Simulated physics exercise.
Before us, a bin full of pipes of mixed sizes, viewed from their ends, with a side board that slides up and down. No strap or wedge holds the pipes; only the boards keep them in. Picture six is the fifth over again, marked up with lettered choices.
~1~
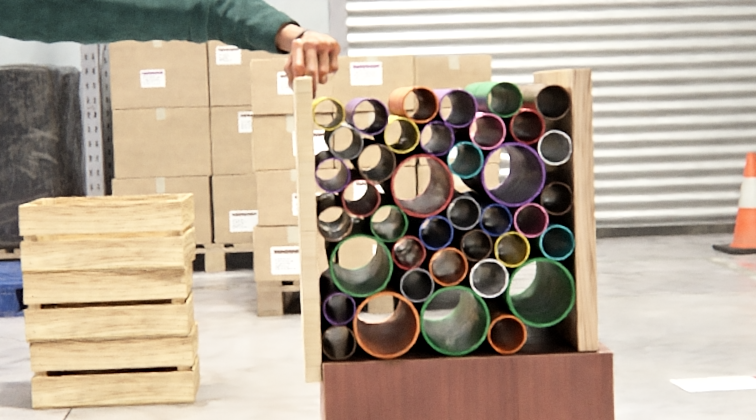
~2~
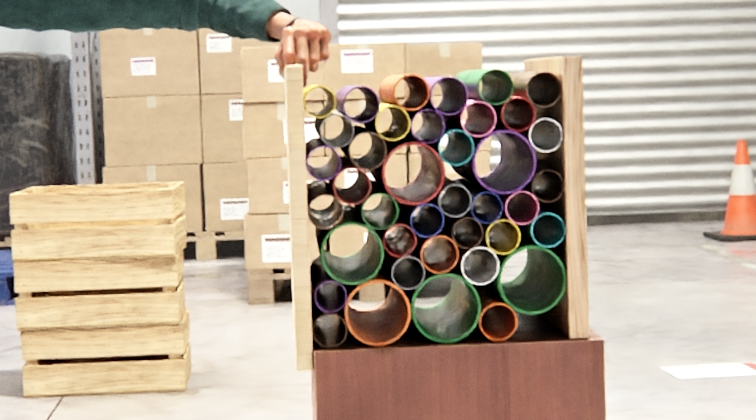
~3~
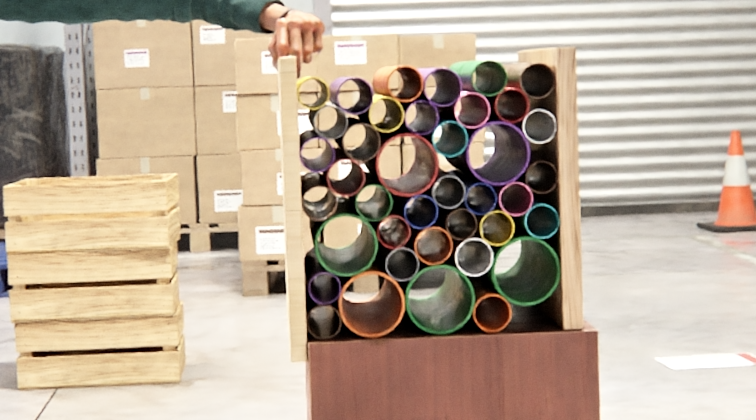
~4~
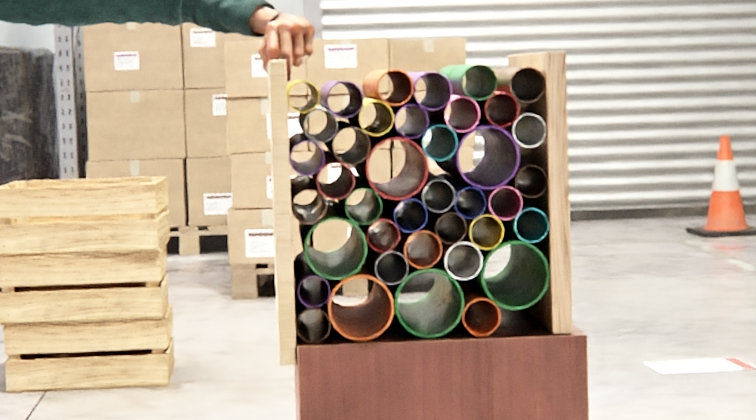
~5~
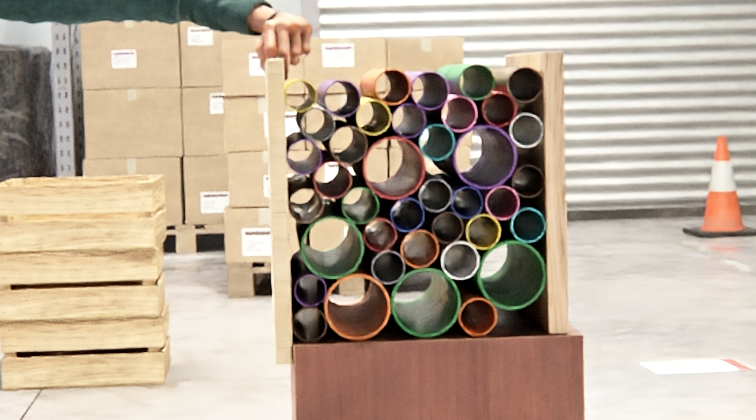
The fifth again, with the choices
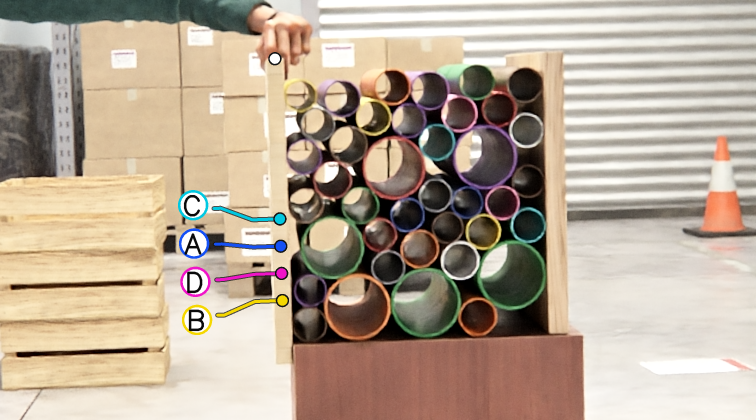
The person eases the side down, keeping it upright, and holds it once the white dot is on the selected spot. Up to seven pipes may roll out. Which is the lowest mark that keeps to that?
Slide it to C.
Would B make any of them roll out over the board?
Yes, at B.
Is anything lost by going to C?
Yes, at C.
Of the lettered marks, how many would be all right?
The number is one.
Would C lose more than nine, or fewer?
At C, fewer than nine.
On the copy, A at (281, 246); B at (282, 301); C at (280, 219); D at (281, 273); the white dot at (275, 59).
On C. First, top of the board (286, 129).
Then, top of the board (288, 208).
Finally, top of the board (289, 218), five out over the board.
By contrast, A more than seven out over the board; B more than seven out over the board; D more than seven out over the board.
